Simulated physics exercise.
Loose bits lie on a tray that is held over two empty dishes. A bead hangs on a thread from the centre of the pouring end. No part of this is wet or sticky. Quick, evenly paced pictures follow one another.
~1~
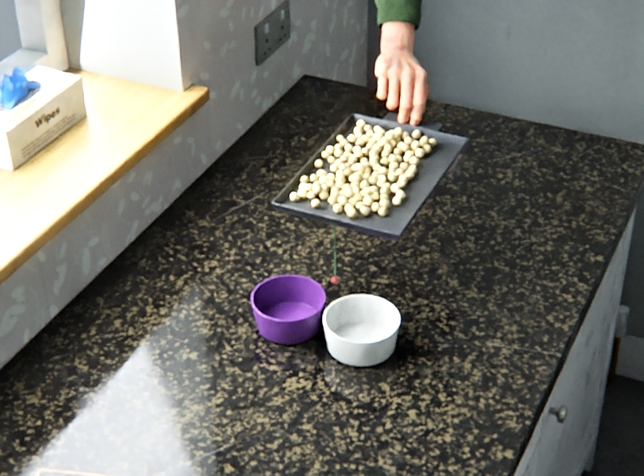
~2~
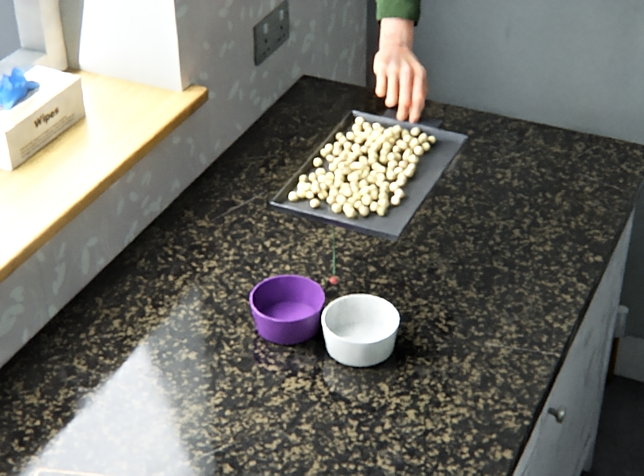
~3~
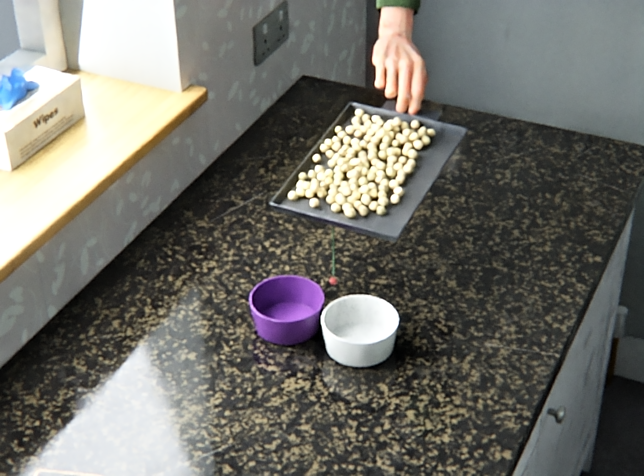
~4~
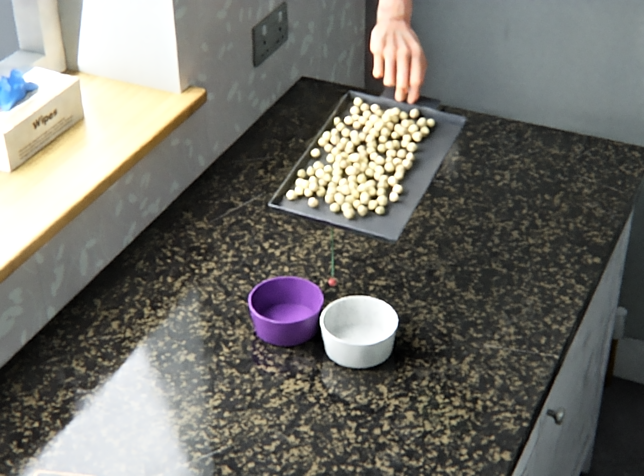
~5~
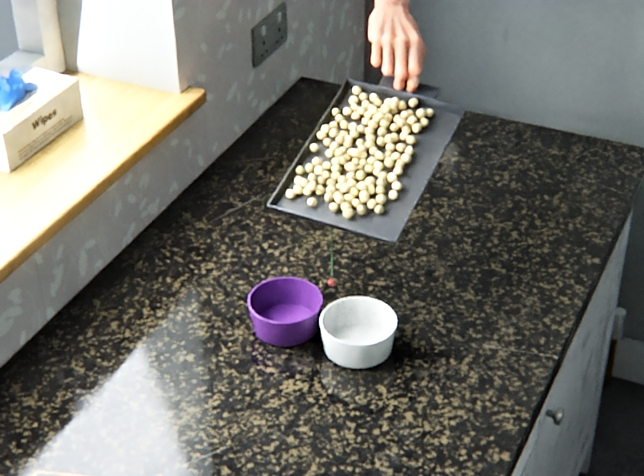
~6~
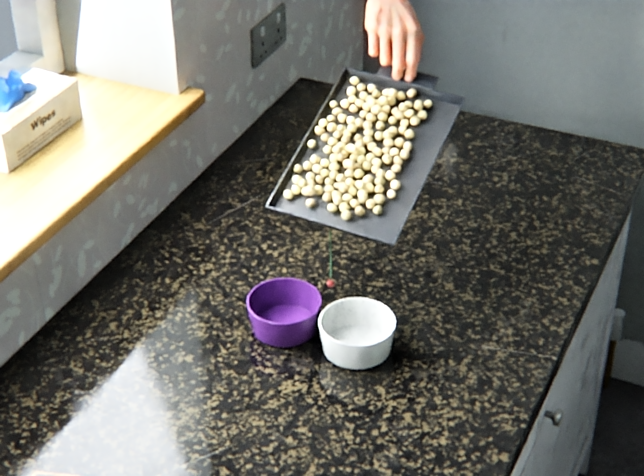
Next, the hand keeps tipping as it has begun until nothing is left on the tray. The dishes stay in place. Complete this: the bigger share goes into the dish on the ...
Right.
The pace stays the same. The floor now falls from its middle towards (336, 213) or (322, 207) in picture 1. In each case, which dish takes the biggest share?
The leftmost dish, then the leftmost dish.
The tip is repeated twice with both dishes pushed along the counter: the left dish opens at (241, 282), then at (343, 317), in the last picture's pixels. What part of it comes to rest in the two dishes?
Roughly 30 %, then roughly 70 %.
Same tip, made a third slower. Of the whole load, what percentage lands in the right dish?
It would be around 50 percent.
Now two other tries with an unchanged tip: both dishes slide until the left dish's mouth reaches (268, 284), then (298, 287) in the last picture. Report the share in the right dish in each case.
30 per cent the first time, 30 per cent the second time.
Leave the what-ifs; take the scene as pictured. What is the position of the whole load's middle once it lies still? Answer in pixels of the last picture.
Centre at rest: Close to (345, 342).
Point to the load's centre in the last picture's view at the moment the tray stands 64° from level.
In the last view the centre sits at roughly (345, 198).
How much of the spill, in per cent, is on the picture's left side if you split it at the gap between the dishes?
About 50 percent.
Soon, tray tipped steeply; nearly all on the tray; a stray few in the right dish; a small part in the air.
A while on, tray tipped past a quarter turn; a small part on the tray; about a third in the right dish; about a quarter in the left dish; about a quarter outside both; about a quarter in the air.
Towards the end, tray tipped past a quarter turn; about half in the right dish; about a quarter in the left dish; about a quarter outside both.
Finally, tray tipped past a quarter turn; about half in the right dish; about a quarter in the left dish; about a quarter outside both.
